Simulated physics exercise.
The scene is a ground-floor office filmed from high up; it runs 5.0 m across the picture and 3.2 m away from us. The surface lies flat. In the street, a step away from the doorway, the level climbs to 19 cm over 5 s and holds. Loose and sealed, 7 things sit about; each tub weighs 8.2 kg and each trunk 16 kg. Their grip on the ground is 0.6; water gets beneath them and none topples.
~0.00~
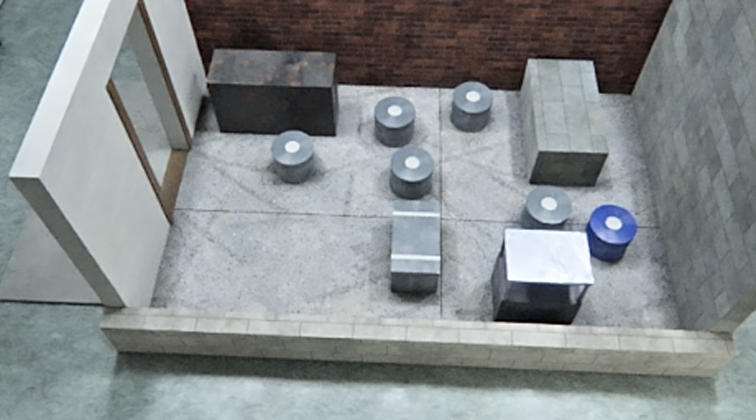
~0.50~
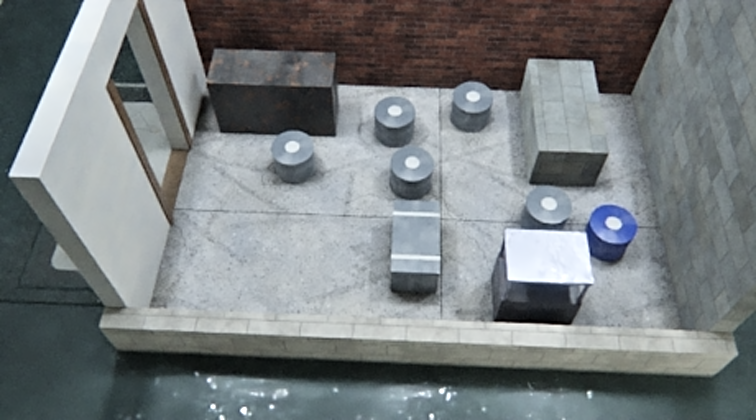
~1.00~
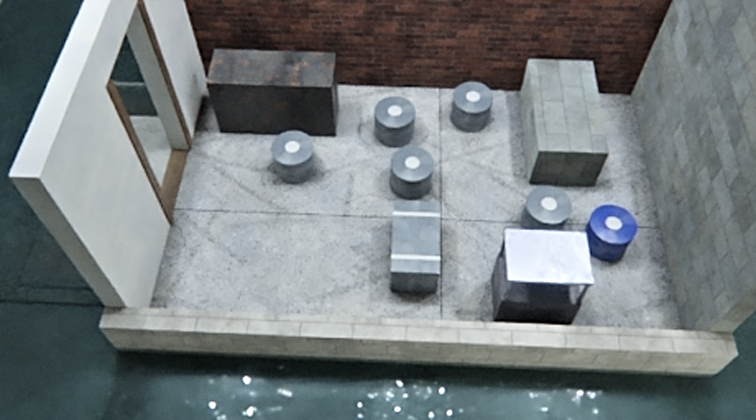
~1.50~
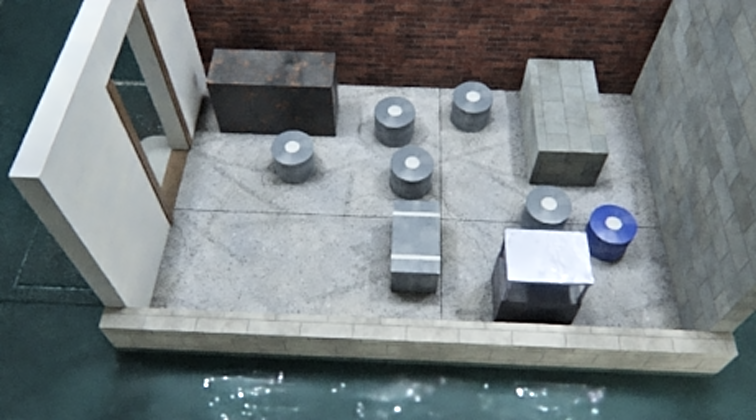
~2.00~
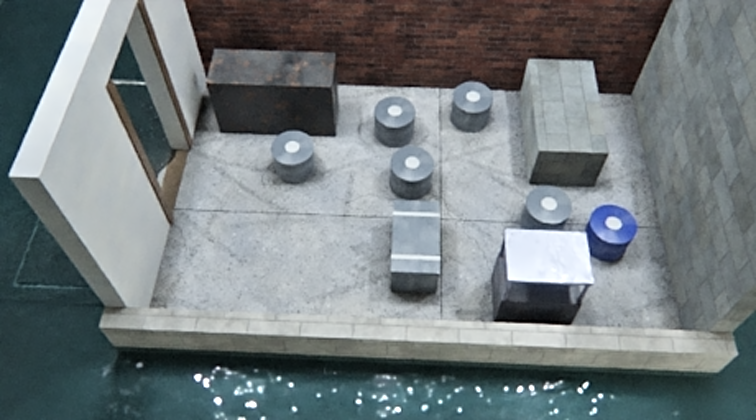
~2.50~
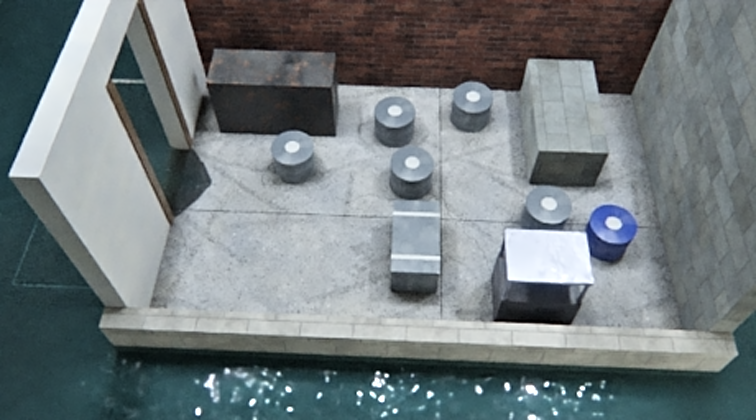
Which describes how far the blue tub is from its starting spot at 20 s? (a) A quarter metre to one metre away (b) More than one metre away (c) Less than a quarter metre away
a.
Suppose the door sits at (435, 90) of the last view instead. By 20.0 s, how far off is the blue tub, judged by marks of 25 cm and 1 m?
Note: Blue tub displaced a long way.
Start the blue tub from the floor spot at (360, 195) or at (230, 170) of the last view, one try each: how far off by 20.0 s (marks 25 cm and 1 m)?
In that order: It goes a long way; it goes a long way.
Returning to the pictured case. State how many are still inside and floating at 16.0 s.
Count: 7.
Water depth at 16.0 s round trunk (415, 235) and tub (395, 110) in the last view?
I'd put it at 12 cm and 8 cm respectively.
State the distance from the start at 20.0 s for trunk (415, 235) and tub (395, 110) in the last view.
They've ended up 140 cm and 60 cm away, in that order.
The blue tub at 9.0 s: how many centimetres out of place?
I'd guess some 5 cm by then.
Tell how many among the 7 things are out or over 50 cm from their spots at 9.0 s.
I make it 3.
After 4.0 s the blue tub is near (614, 224), 0.0 m from its start, aground; 0 afloat.
After 9.0 s the blue tub is near (618, 224), 0.0 m from its start, aground; 3 afloat.
After 16.0 s the blue tub is near (606, 303), 0.9 m from its start, afloat; 7 afloat.
After 20.0 s the blue tub is near (603, 284), 0.7 m from its start, afloat; 7 afloat.
